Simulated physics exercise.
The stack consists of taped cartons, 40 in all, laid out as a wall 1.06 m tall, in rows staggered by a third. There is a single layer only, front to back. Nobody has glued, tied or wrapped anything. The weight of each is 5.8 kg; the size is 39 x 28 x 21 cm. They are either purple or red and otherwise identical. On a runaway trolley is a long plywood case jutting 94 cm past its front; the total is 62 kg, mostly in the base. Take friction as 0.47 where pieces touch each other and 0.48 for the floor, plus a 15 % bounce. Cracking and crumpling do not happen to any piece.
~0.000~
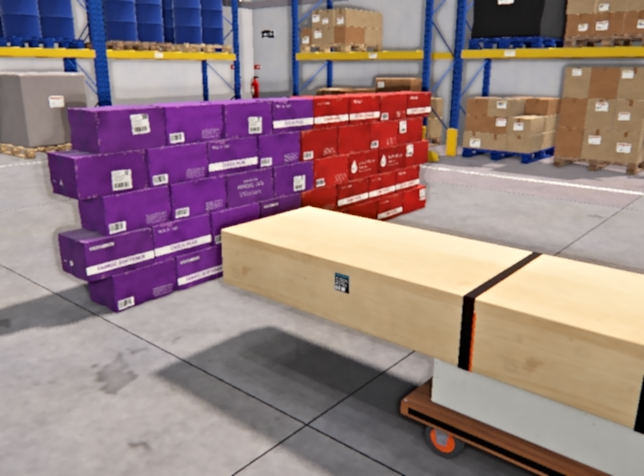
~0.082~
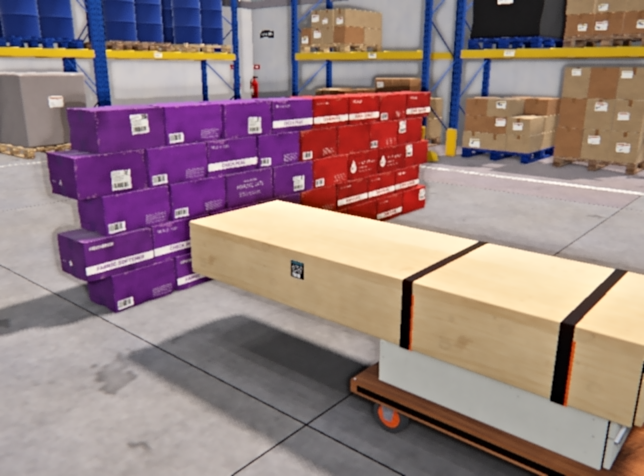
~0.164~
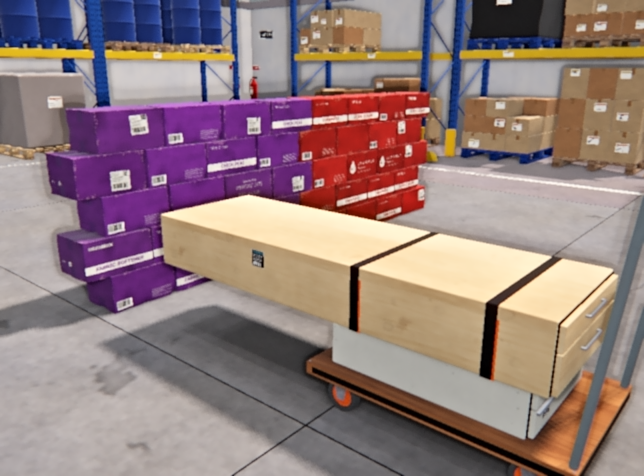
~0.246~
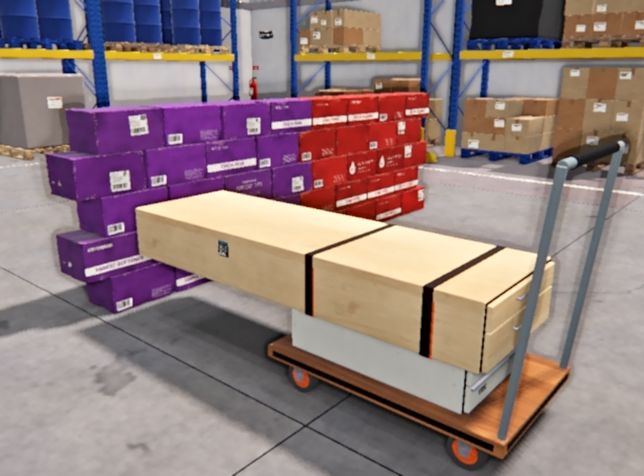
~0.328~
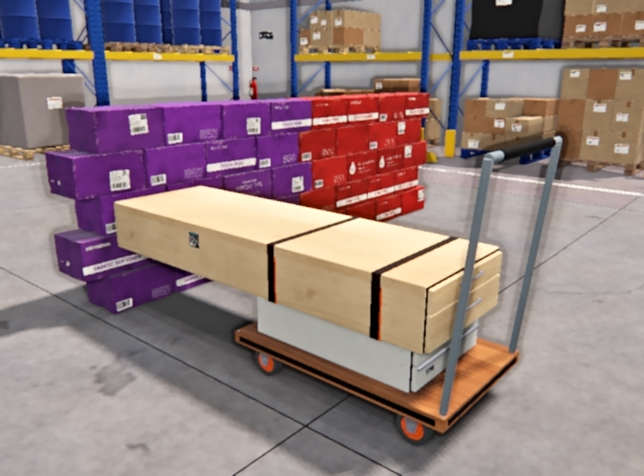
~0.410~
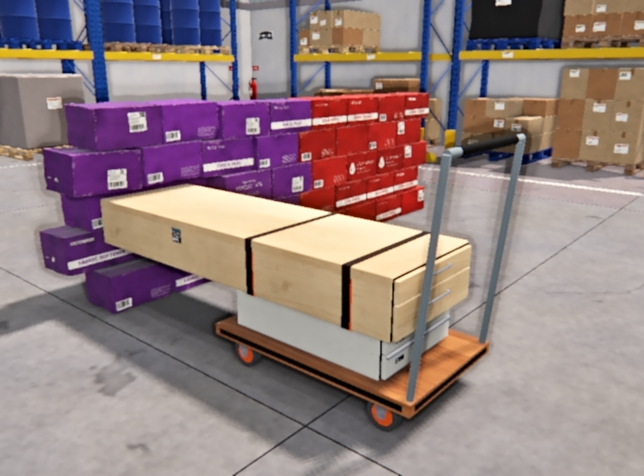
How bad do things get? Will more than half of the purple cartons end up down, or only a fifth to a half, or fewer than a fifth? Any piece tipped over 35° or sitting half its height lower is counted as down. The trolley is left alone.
A fifth to a half of them.
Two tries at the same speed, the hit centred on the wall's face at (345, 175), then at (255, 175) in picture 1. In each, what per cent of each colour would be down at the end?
Down by colour - red: 20%, then 10%; purple: 20%, then 60%.
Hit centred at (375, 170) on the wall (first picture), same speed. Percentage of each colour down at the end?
Down at the end: Red 20 percent, purple 0 percent.
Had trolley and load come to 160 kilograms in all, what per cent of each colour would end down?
Result: Red 0 and purple 40 in a hundred.
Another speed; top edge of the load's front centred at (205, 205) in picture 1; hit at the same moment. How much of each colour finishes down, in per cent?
Result - red: 0%; purple: 0%.
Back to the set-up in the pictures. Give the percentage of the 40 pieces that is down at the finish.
20 per cent.
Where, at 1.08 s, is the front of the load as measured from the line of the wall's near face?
At that moment, around 90 cm past it.
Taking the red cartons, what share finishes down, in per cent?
The red group ends with 0% down.
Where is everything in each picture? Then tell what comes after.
In the first frame (pixels give the middle of a visible side), load (231, 249) 81 cm short of the wall; top purple carton (294, 116); top red carton (366, 110); none has stirred.
The second frame shows load (198, 239) 60 cm short of the wall; top purple carton (294, 116).
The third frame shows load (169, 231) 39 cm short of the wall; top purple carton (293, 116).
The fourth frame shows load (143, 224) 18 cm short of the wall; top purple carton (293, 117).
The fifth frame shows load (121, 217) 21 mm into the wall's line; top purple carton (293, 117); movement in 3 of them.
The sixth frame shows load (107, 214) 15 cm into the wall's line; top purple carton (292, 117); top red carton (364, 111); movement in 9 of them.
After 0.50 s, load 27 cm past the wall's line, still rolling; none of the 20 purple cartons down (0 of 40 in all colours); top purple carton unmoved.
After 0.72 s, load 52 cm past the wall's line, still rolling; 4 of the 20 purple cartons down (4 of 40 in all colours); top purple carton unmoved.
After 1.08 s, load 90 cm past the wall's line, still rolling; 7 of the 20 purple cartons down (7 of 40 in all colours); top purple carton unmoved.
After 1.70 s, load 1.12 m past the wall's line, still rolling; 8 of the 20 purple cartons down (8 of 40 in all colours); top purple carton unmoved.
In the end (2.8 s), load 1.08 m past the wall's line, stopped; 8 of the 20 purple cartons down (8 of 40 in all colours); top purple carton unmoved; top red carton unmoved. That is 40 per cent. From the last view, middles, top purple carton near (277, 116), top red carton near (349, 110).
